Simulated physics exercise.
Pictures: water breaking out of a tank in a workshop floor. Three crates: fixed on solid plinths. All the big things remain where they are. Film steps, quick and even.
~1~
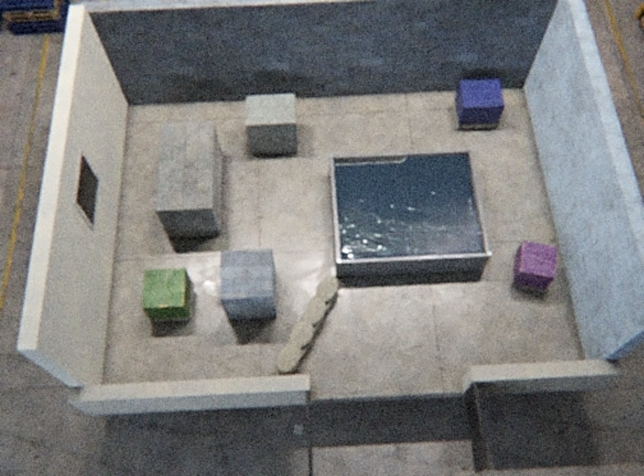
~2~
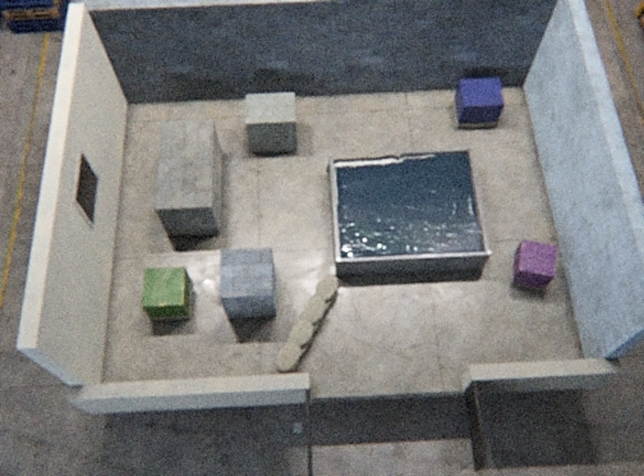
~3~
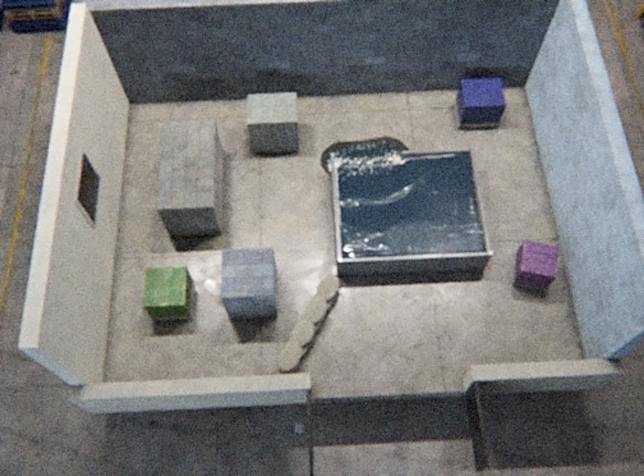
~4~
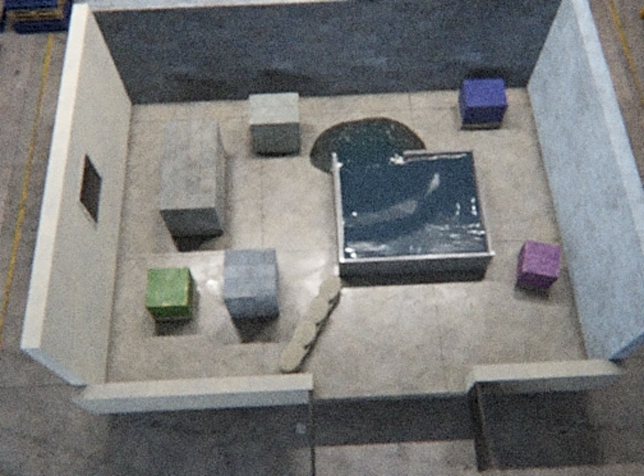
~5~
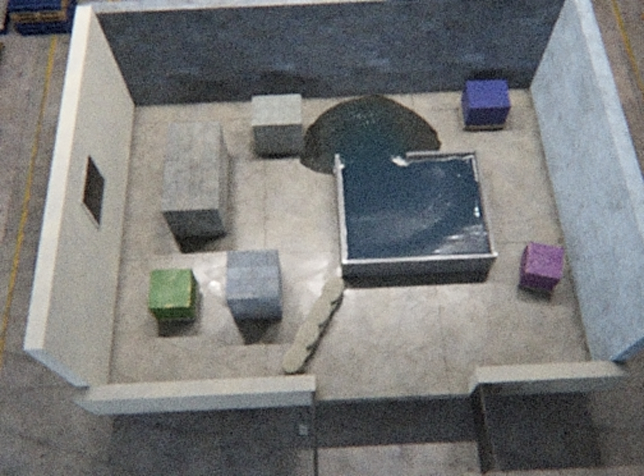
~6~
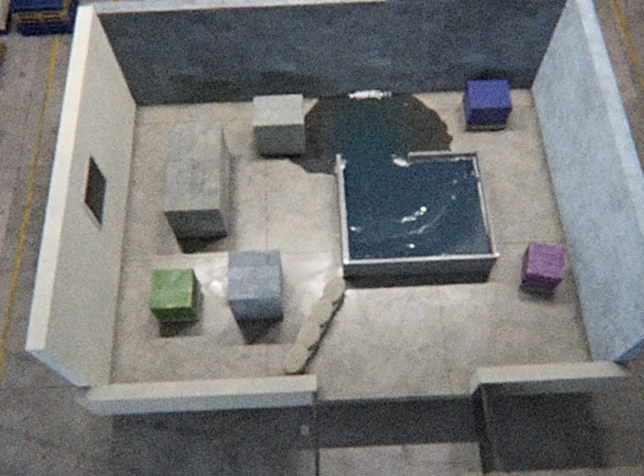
A tank of dark water leaks from its far side, spreading a pool across the floor.
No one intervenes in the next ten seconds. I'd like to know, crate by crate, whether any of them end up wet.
The blue crate gets dampened by the water; the green crate avoids any dampness from the water; the purple crate gets dampened by the water.
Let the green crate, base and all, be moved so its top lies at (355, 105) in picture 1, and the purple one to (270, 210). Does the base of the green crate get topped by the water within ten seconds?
Within ten seconds the green crate is overtopped.
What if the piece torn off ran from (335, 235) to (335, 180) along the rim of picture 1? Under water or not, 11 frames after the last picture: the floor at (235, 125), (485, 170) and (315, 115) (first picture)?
Well, the first one's sodden, the second's left untouched, and the third's left untouched.
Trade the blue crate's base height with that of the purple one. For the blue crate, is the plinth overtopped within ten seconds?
I'd say blue gets swamped.
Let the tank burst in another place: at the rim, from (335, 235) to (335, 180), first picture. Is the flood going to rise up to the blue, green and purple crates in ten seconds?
Result: Blue is not reached; green is swamped; purple is not reached.
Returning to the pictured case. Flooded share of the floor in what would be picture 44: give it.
My best guess is some 65 %.
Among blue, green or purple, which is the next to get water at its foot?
I'd go with the blue one.
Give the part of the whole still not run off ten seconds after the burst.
That comes to around 100 in a hundred.
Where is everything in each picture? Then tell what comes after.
In the first frame, still water in the tank at (407, 206).
In the second frame, water pours out on the tank's far side and has run to a hidden place.
In the third frame, water pours out on the tank's far side and has run to a hidden place.
In the fourth frame, the front is at (399, 126), out from the gap on the tank's far side.
In the fifth frame, the front is at (378, 99), out from the gap on the tank's far side.
In the sixth frame, water pours out on the tank's far side and has run to (329, 97).
A moment on, water covers 15 % of the floor; the blue crate water round its plinth, the green crate not reached, the purple crate not reached.
Next, water covers 20 % of the floor; the blue crate water round its plinth, the green crate not reached, the purple crate not reached.
Then, water covers 35 % of the floor; the blue crate water round its plinth, the green crate not reached, the purple crate not reached.
Later, water covers 65 % of the floor; the blue crate water round its plinth, the green crate water round its plinth, the purple crate water round its plinth.
In the end, water covers 90 % of the floor; the blue crate was topped, the green crate stayed above the water, the purple crate was topped.
